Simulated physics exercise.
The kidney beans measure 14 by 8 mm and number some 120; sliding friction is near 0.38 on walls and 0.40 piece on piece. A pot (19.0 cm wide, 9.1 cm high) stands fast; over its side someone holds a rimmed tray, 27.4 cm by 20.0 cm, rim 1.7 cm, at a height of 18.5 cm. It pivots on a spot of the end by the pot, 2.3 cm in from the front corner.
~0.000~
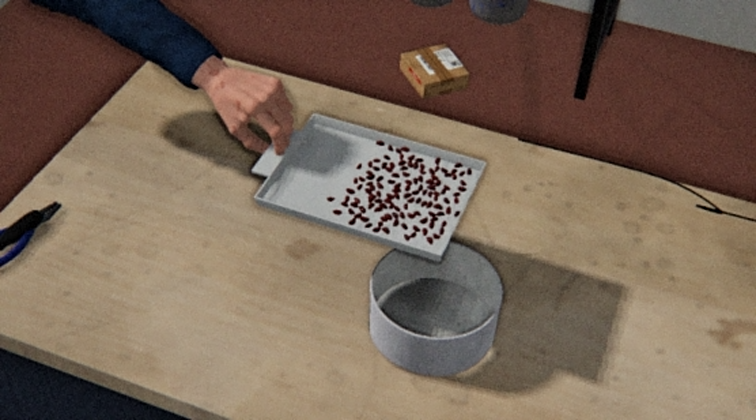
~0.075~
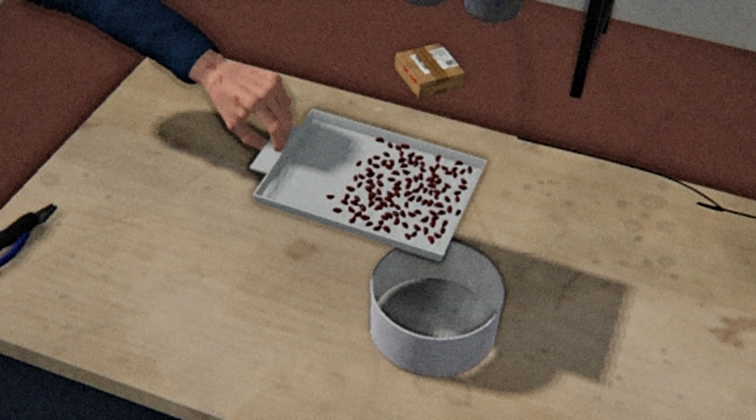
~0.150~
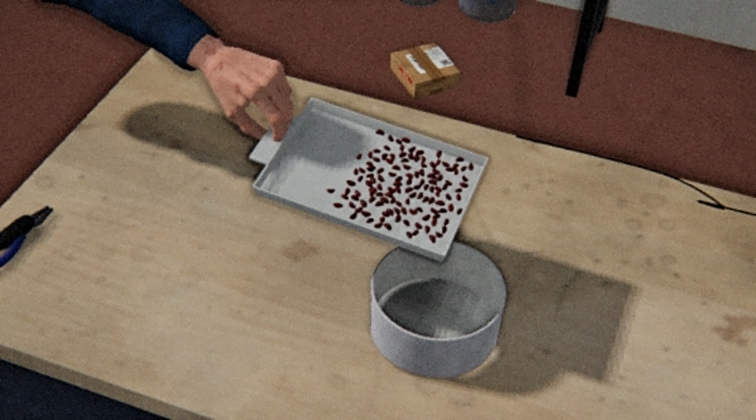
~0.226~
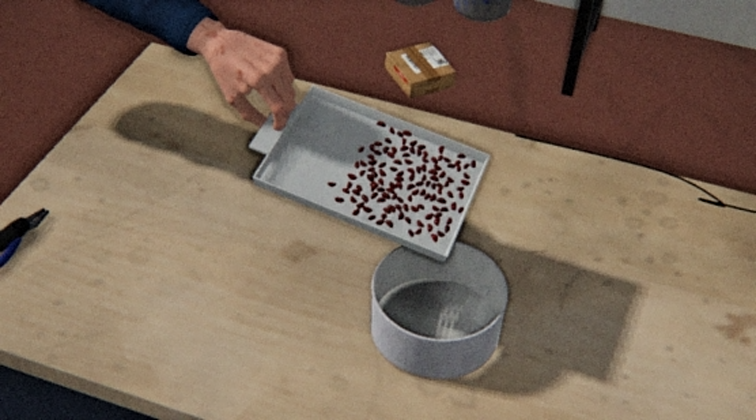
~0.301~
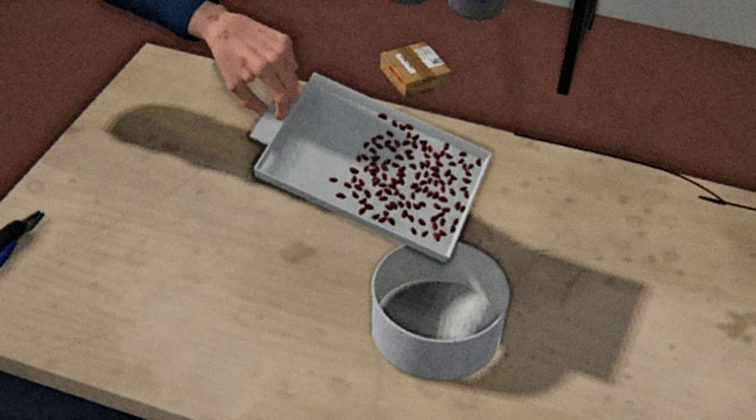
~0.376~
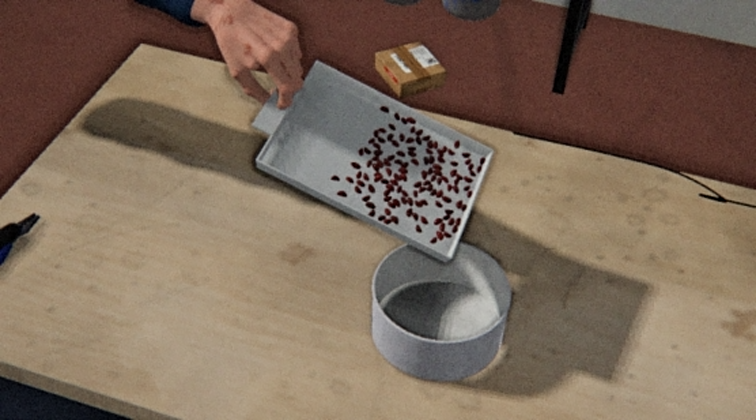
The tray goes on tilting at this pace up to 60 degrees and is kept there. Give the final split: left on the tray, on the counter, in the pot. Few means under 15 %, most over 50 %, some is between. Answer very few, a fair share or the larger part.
Left on the tray: The larger part; on the counter: Very few; in the pot: Very few.
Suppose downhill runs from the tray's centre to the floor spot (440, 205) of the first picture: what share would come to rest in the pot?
Some 0 per cent.
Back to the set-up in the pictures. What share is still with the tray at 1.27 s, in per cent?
Some 95 per cent of the load.
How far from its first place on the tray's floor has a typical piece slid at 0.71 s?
Roughly 5 cm.
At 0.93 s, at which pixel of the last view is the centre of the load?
Near (457, 200).
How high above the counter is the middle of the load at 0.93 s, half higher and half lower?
About 22 cm.
Then, at 0.71 s, tilt 39 degrees; the tray holds 100 %, the pot 0 %.
After 0.93 s, tilt 52 degrees; the tray holds 100 %, the pot 0 %.
After 1.27 s, tilt 60 degrees; the tray holds 95 %, the pot 5 %.
In the end, at 2.1 s, tray 95 %, counter 0 %, pot 5 %.
